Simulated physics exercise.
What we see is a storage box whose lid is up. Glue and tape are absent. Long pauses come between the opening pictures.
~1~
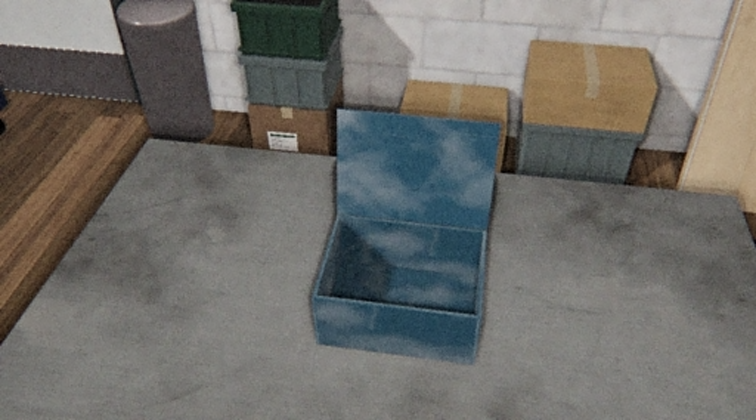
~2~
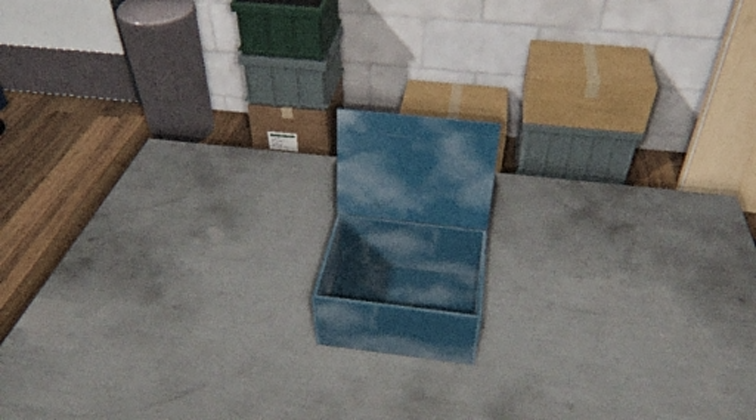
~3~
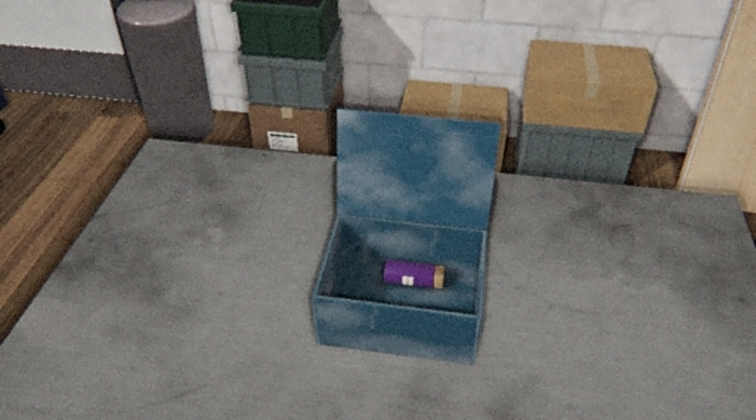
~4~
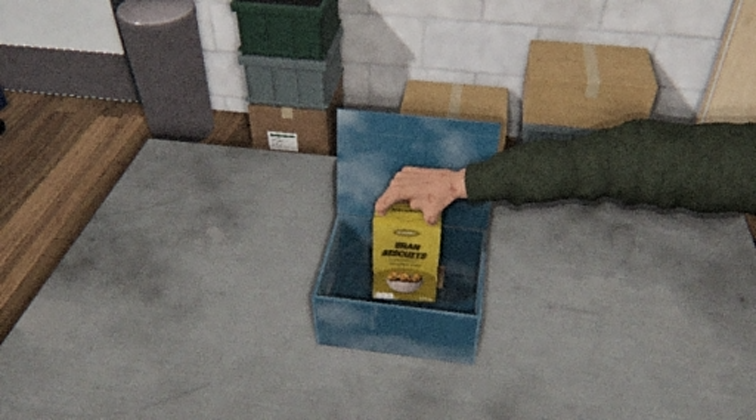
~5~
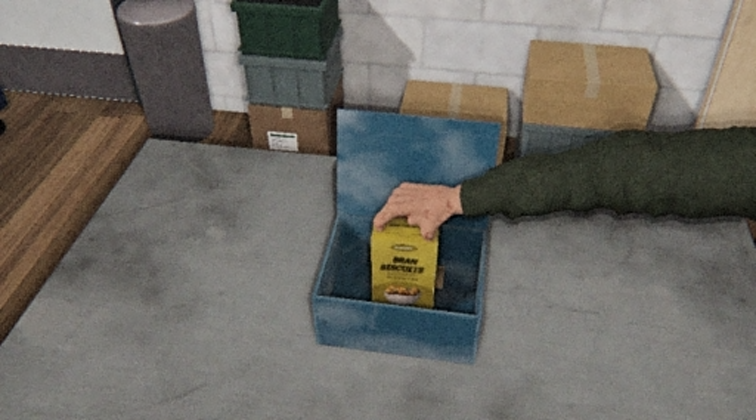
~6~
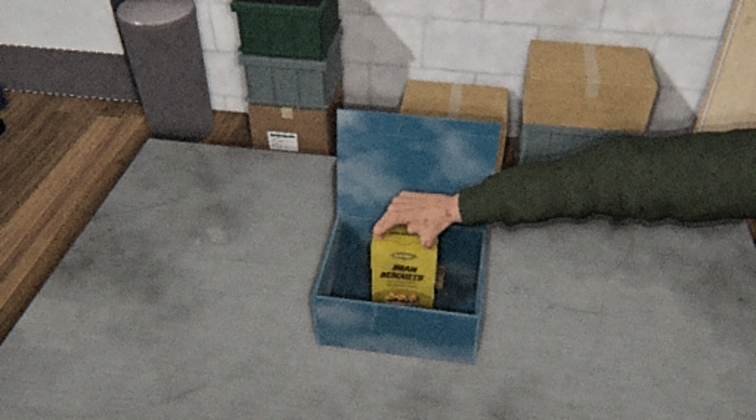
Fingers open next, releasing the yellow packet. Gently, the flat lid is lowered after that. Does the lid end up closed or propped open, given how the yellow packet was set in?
Raised.
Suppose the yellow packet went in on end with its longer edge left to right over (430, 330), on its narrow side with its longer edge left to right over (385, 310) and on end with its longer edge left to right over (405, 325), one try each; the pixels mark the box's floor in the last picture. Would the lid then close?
In order: Lid stays open, lid shuts, lid stays open.
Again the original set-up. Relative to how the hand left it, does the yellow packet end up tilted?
Looking at the last picture, the yellow packet is left as set.
Then, 1.10 s after the last picture, lid starting down.
Then, 1.50 s after the last picture, lid 66° above the rim.
Then, 1.70 s after the last picture, lid 46° above the rim.
At rest, lid 39° above the rim; both in place. Seen from the same camera at the end, yellow packet near (404, 275).
